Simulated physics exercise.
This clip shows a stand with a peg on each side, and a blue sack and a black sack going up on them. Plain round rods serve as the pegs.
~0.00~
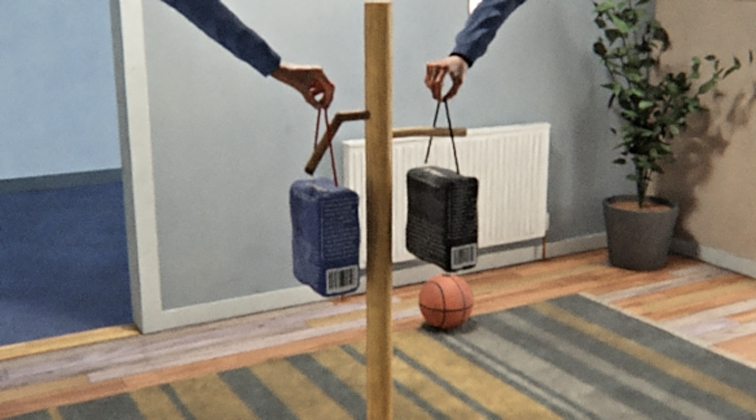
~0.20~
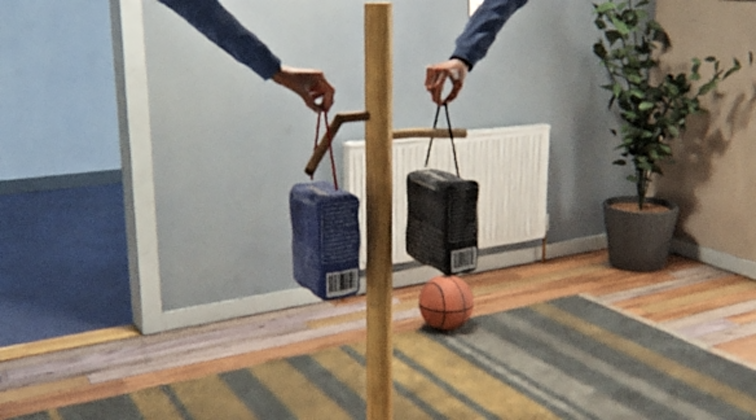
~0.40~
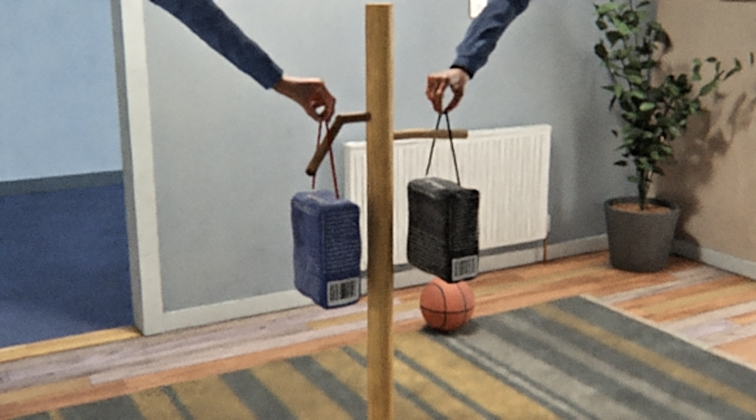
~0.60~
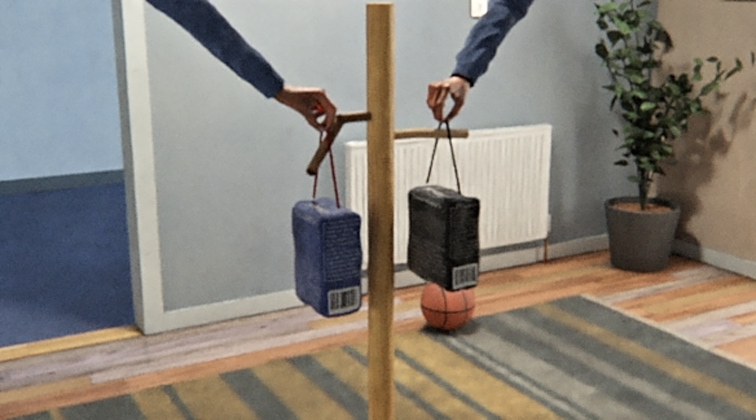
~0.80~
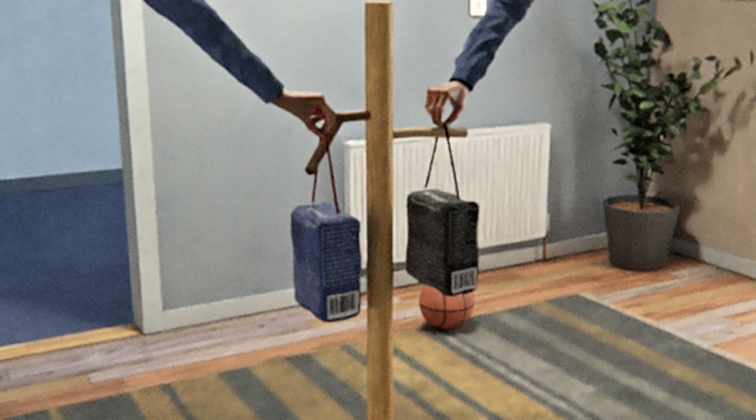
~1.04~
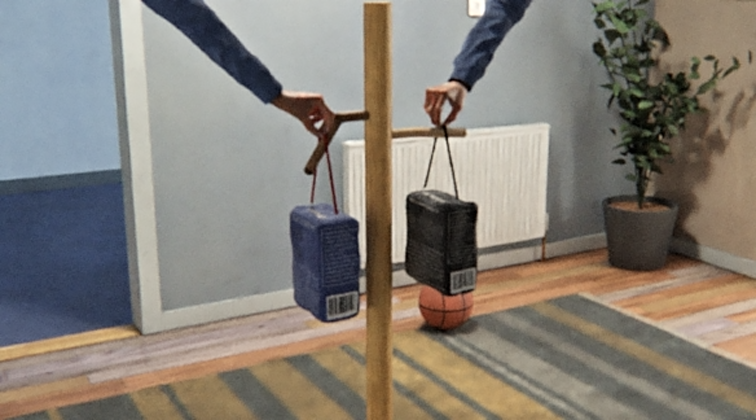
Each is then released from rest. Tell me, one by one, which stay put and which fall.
Once let go the blue sack will no longer be on the peg; once let go the black sack will still be up there.
By 1.46 s, blue sack on the floor; black sack on its peg near (442, 243).
By 1.76 s, blue sack on the floor; black sack on its peg near (447, 243).
When it is over, blue sack on the floor; black sack on its peg near (445, 243). The blue sack drops to the floor and the black sack remains on its peg.
